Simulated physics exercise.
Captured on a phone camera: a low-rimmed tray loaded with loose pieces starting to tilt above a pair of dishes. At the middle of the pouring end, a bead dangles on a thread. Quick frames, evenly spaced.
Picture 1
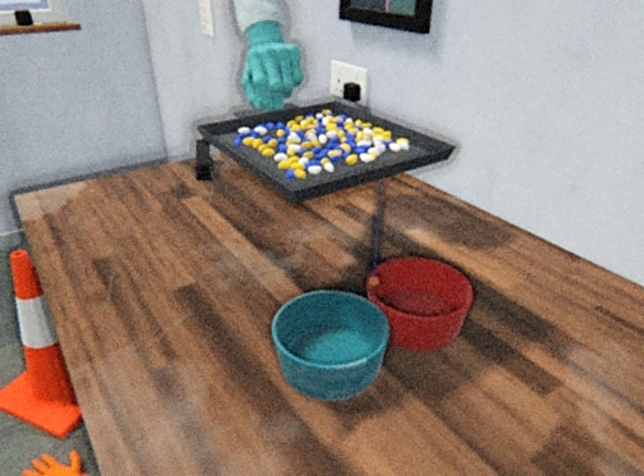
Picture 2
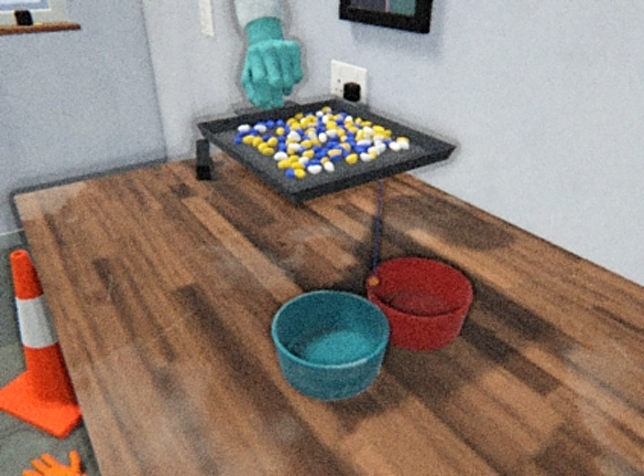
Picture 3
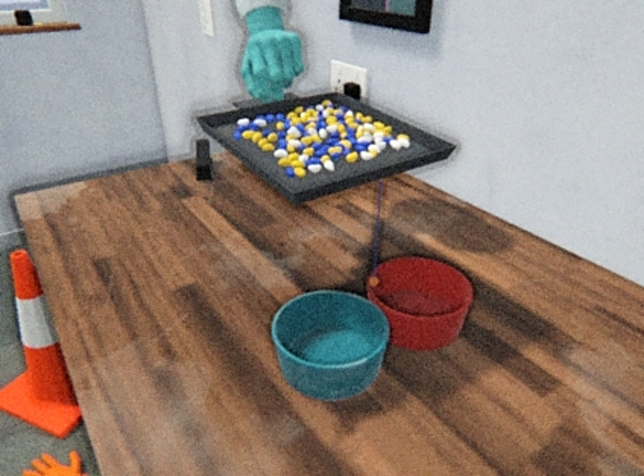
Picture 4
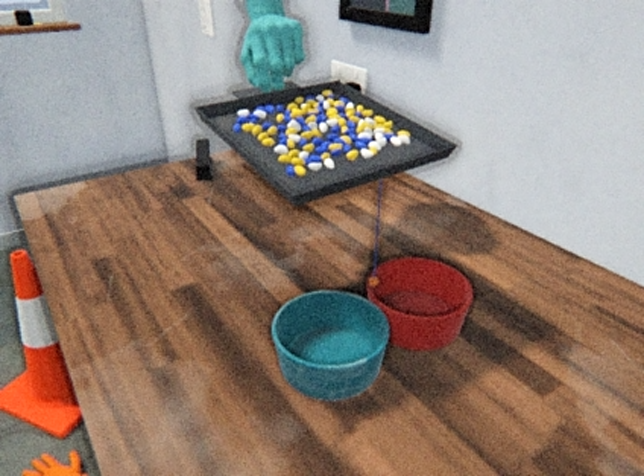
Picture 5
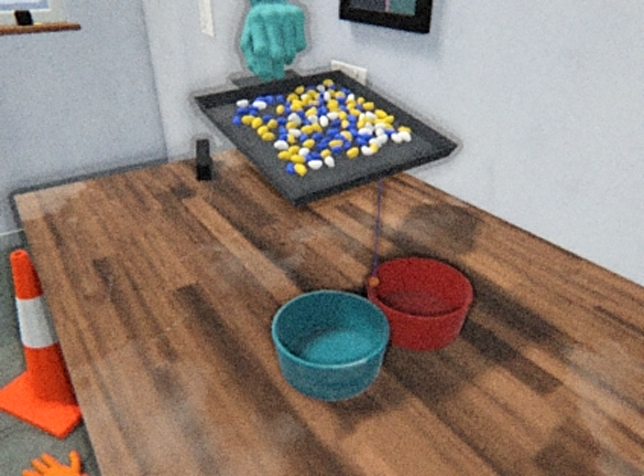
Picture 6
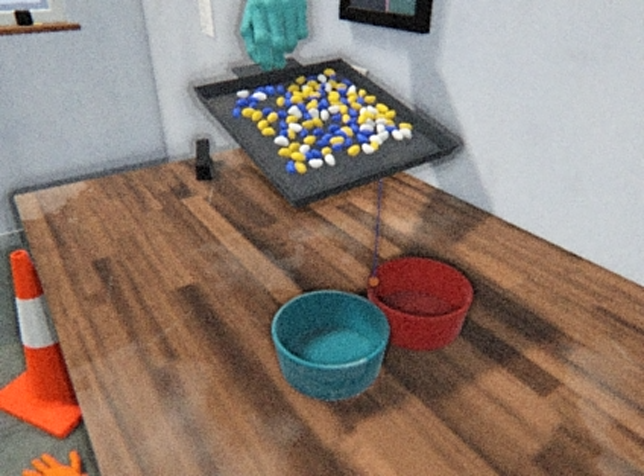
A black tray of blue, yellow and white jelly beans slowly tilted above a teal dish and a red one, its back edge rising as a teal-gloved hand behind it moved upward.
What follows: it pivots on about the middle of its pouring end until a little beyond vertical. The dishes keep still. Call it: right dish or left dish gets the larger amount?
Left dish.
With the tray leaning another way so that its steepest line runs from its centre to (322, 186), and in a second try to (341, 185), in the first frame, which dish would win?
The leftmost dish; the leftmost dish.
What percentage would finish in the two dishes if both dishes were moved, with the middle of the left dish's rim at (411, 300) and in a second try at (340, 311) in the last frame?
In order: 50 per cent and 60 per cent.
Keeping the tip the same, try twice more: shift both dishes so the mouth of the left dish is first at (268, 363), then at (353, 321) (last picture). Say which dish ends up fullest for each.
The dish to the right at the first, the dish to the left at the second.
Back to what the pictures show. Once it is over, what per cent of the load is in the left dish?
About 60 per cent.
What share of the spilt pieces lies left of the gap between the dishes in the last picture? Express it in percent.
Estimate: Near 10 per cent.
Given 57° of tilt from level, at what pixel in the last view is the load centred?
Roughly at (367, 159).
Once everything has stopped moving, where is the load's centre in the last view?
I'd put the middle somewhere around (356, 358).
Shortly afterwards, tray tipped steeply; all but a few on the tray; a little in the air.
Next, tray tipped right over; near two thirds on the tray; a little in the left dish; a little in the right dish; a little outside both; near a quarter in the air.
Some moments later, tray tipped past a quarter turn; near half in the left dish; near a quarter in the right dish; near a quarter outside both.
In the end, tray tipped past a quarter turn; near half in the left dish; near a quarter in the right dish; near a quarter outside both.
